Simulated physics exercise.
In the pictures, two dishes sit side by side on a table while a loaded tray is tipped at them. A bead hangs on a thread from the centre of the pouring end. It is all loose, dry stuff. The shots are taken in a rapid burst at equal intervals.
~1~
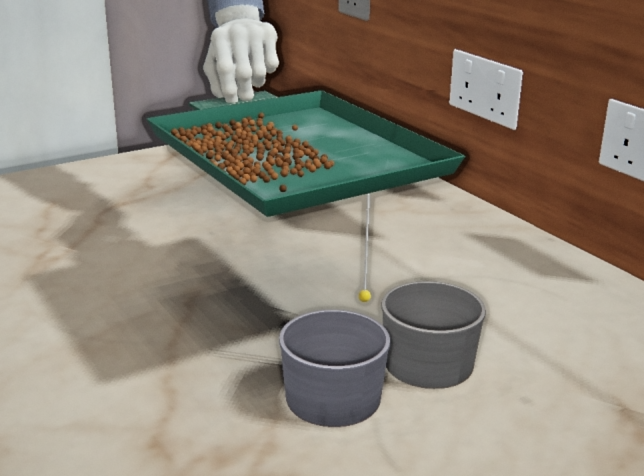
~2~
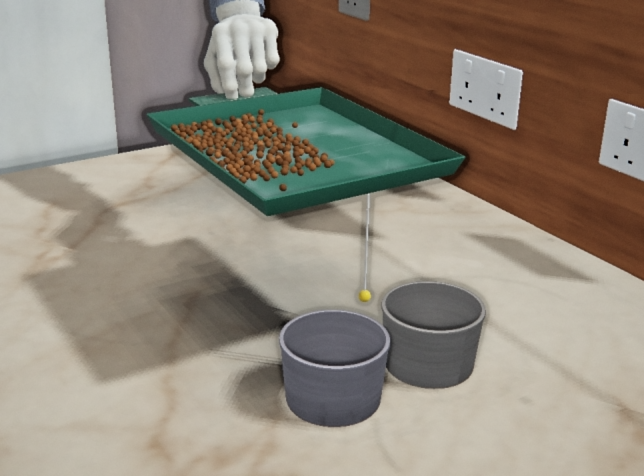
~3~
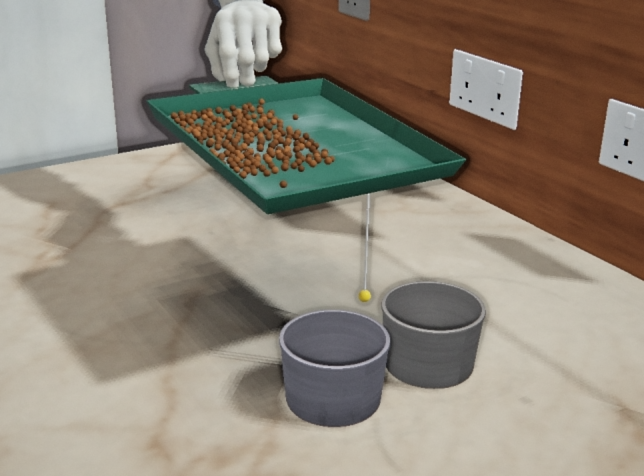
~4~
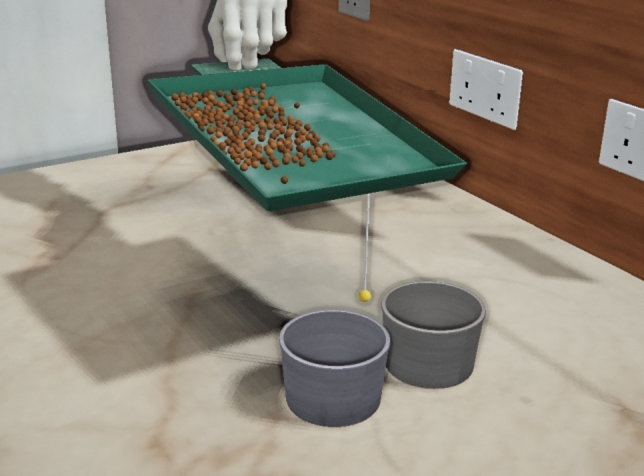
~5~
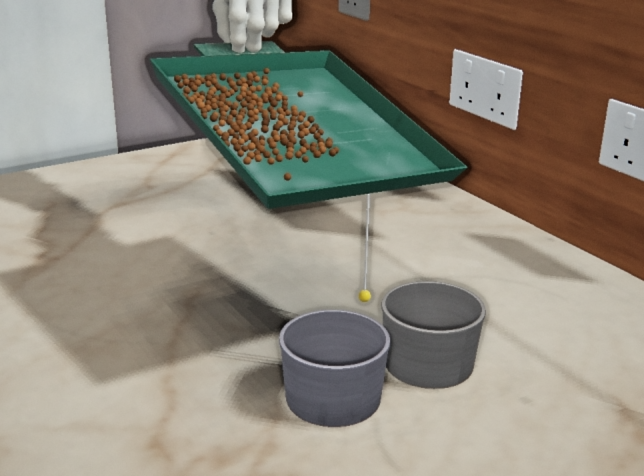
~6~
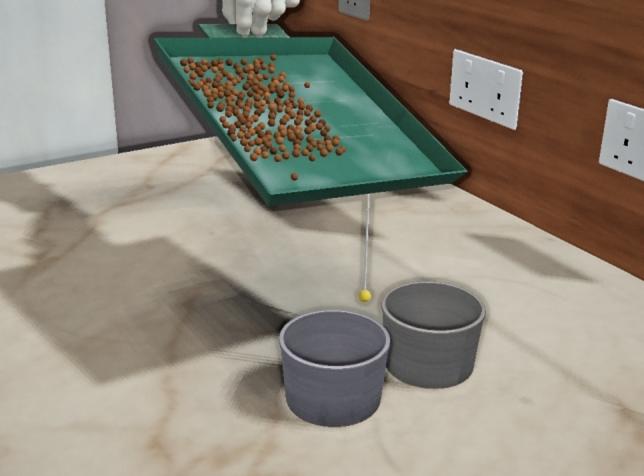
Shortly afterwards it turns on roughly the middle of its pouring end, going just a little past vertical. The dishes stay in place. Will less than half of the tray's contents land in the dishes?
No, more than half gets in.
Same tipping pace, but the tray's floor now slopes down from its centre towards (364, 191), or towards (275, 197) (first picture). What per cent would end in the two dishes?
60 %, give or take, and then 20 %.
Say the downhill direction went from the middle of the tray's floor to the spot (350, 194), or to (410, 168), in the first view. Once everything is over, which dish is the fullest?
One gives the leftmost dish and two gives the rightmost dish.
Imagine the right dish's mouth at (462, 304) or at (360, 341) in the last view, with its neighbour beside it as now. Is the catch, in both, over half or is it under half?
Earlier try a majority share, later try a minority share.
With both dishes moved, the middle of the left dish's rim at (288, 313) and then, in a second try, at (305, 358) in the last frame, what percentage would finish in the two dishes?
First try: Roughly 0 per cent; second try: Roughly 30 per cent.
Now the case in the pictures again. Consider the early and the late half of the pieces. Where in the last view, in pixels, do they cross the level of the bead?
The opening half passes (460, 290), the closing half (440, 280).
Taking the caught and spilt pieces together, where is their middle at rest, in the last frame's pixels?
(442, 357).
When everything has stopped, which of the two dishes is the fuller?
Looking at the end state, it is the right-side one.
Soon after the last picture, tray tipped steeply; about half on the tray; a stray few in the left dish; about a quarter in the right dish; about a quarter outside both; a small part in the air.
A little later, tray tipped past a quarter turn; a stray few in the left dish; about two thirds in the right dish; about a quarter outside both; a stray few in the air.
Later still, tray tipped past a quarter turn; a stray few in the left dish; about two thirds in the right dish; about a quarter outside both.
At rest, tray tipped past a quarter turn; a stray few in the left dish; about two thirds in the right dish; about a quarter outside both.
